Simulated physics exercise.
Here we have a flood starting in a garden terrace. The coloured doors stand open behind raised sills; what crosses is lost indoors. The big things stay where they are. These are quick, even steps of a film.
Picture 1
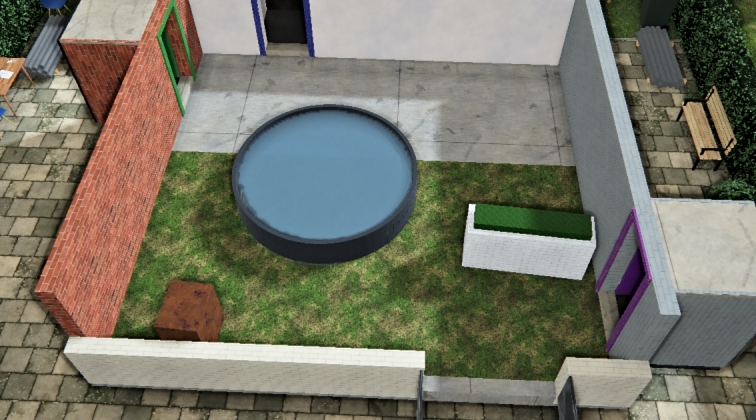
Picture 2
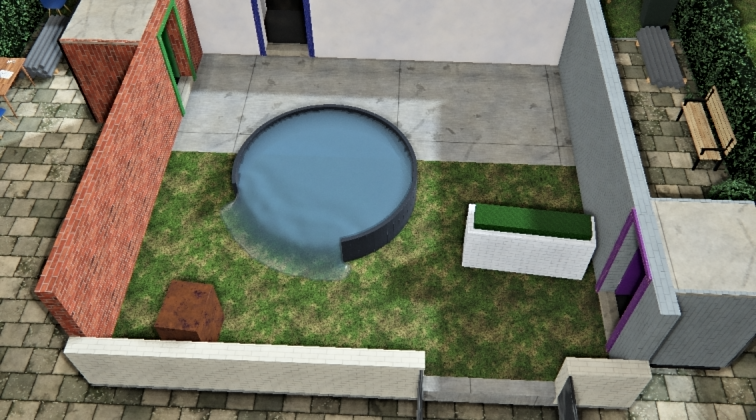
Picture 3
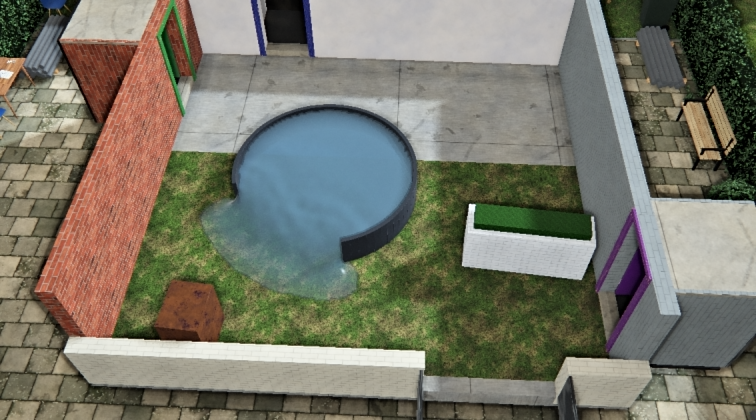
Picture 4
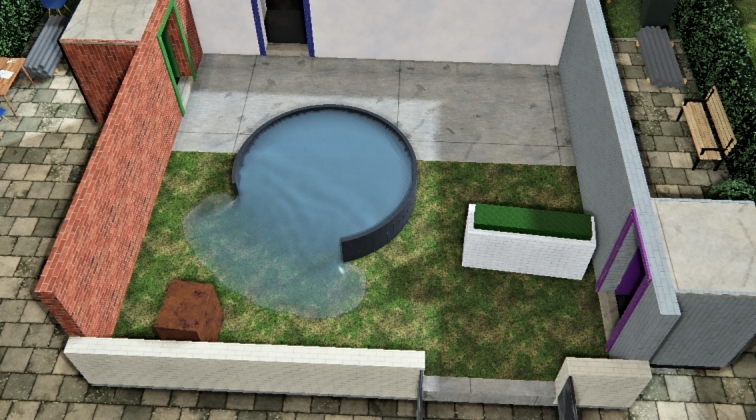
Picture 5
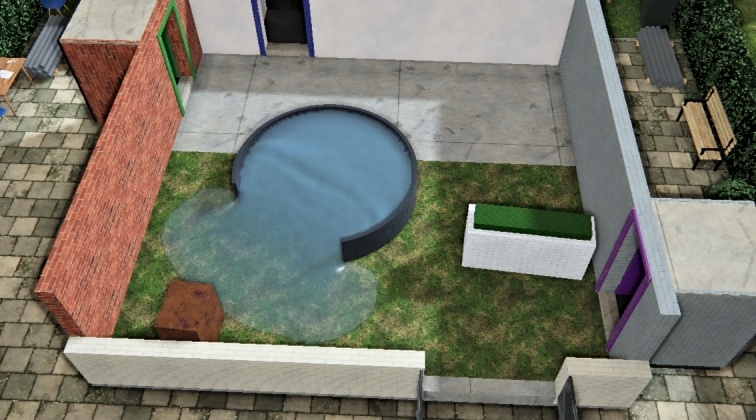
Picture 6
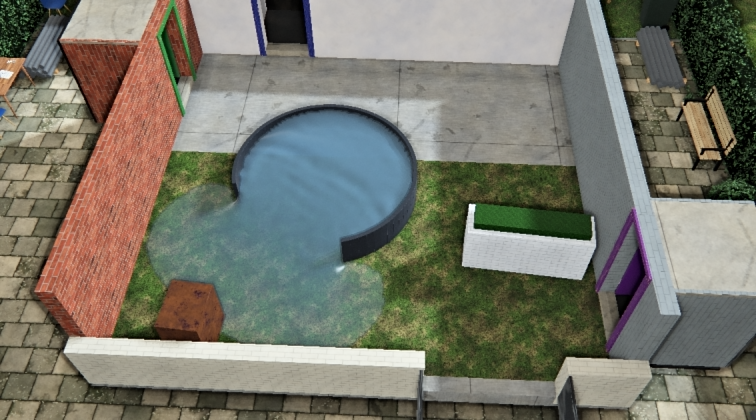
A walled garden terrace of grass and grey paving is seen from high above by a still camera. A round, dark-rimmed pool sits near the centre, with a brown block at lower left, a white planter of green hedge at right, and open green, blue and purple doorways around it. The pool's lower-left wall opens, and water pours out, fanning across the grass and around the block.
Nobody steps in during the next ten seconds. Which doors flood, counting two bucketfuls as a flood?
In the end: The blue door admits no more than that; the purple door lets in a lot; the green door admits no more than that.
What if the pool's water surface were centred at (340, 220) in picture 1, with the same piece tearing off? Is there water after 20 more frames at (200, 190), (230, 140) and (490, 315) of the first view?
In that order: Wet, dry, flooded.
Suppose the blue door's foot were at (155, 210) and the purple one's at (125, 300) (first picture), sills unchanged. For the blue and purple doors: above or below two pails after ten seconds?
Blue is under, purple passes that mark.
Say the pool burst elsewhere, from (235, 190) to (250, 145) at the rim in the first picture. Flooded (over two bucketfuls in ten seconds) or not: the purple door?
One by one: The purple one lets less in.
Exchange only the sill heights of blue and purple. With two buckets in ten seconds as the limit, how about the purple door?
Purple door takes less.
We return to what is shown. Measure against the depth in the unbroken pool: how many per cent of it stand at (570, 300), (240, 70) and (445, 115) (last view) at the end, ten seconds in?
Roughly 25, 12 and 6 per cent, in turn.
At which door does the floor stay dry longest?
The door marked blue.
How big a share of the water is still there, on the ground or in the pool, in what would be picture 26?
I make it 100 per cent.
A moment on, water covers 20 % of the floor; the blue door not reached, the purple door not reached, the green door not reached.
Next, water covers 25 % of the floor; the blue door not reached, the purple door not reached, the green door not reached.
Then, water covers 35 % of the floor; the blue door not reached, the purple door not reached, the green door not reached.
Later, water covers 60 % of the floor; the blue door not reached, the purple door under two buckets in, the green door wet at the sill, nothing in.
In the end, water covers 90 % of the floor; the blue door wet at the sill, nothing in, the purple door far over two buckets in, the green door wet at the sill, nothing in.
